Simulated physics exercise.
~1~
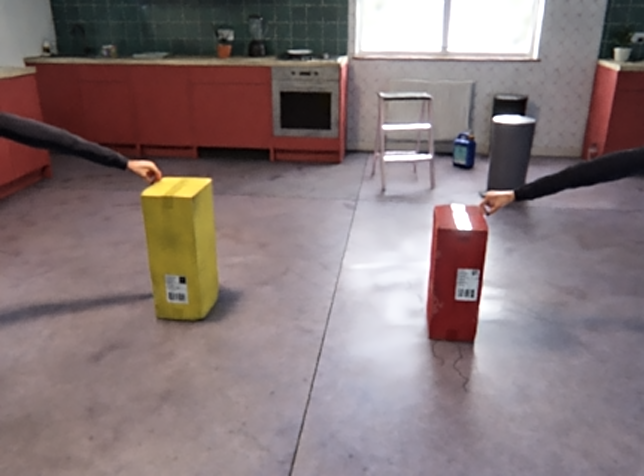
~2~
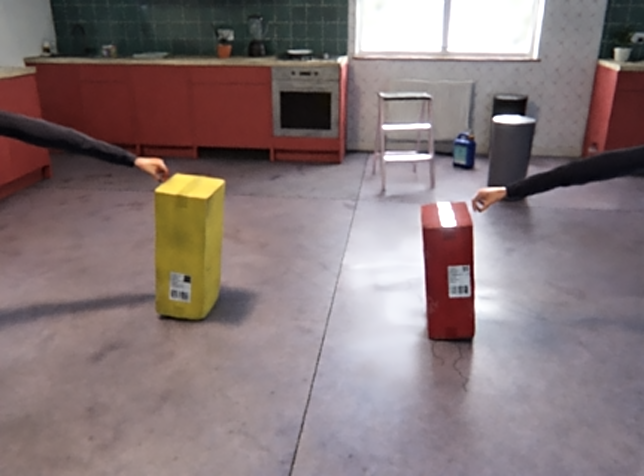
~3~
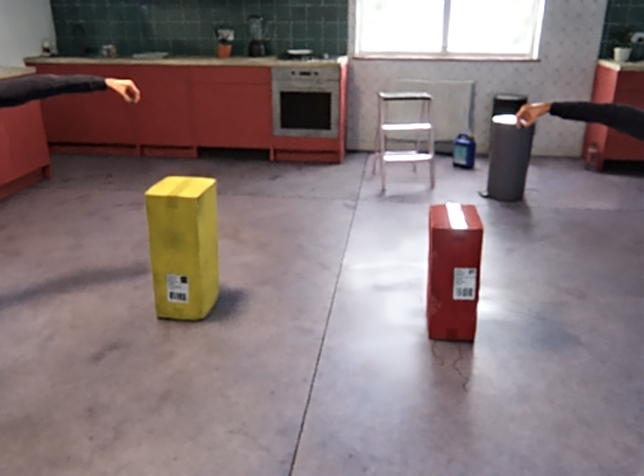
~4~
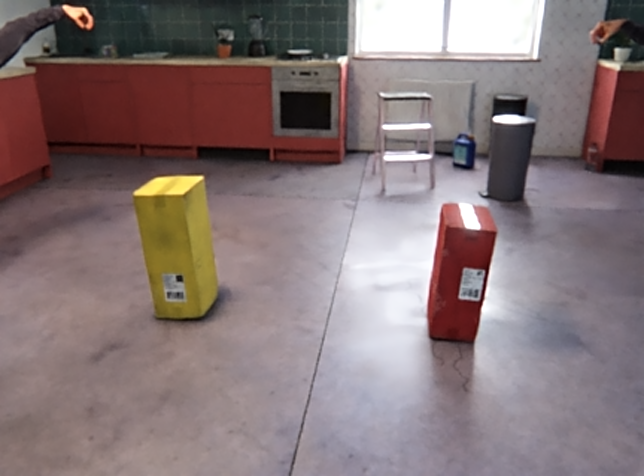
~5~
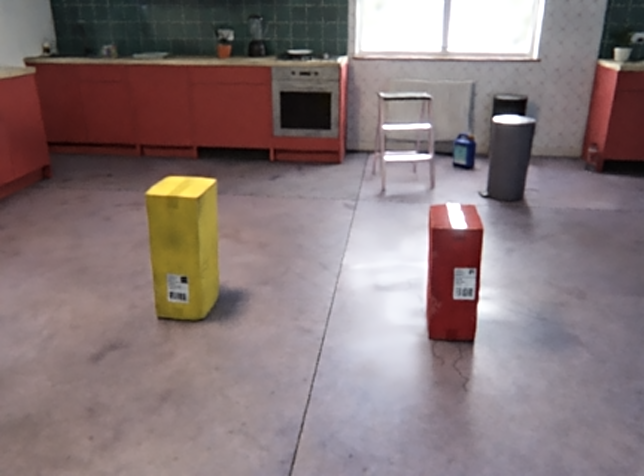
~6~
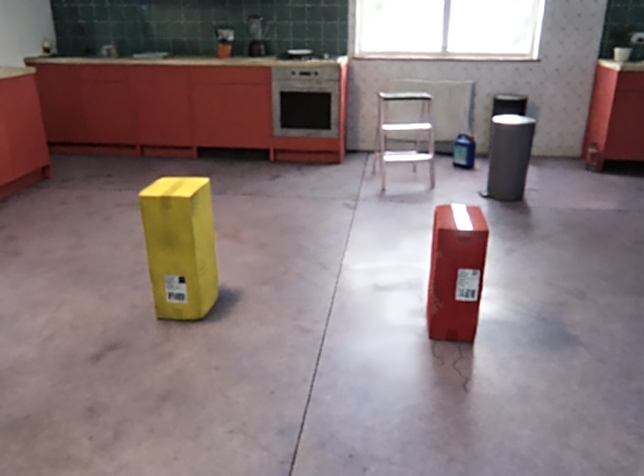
A tall yellow parcel on the left and a tall red box on the right stand on the grey floor of a kitchen, seen from a still, slightly raised view. Behind them are red cupboards, an oven, a small stepladder and a grey bin beneath a bright window. A hand reaches in from each side to the top of each one, then both hands let go and draw back out of sight. Left alone, the parcel and the box rock slightly from side to side. Neither topples, and both end standing on their bases, close to upright.
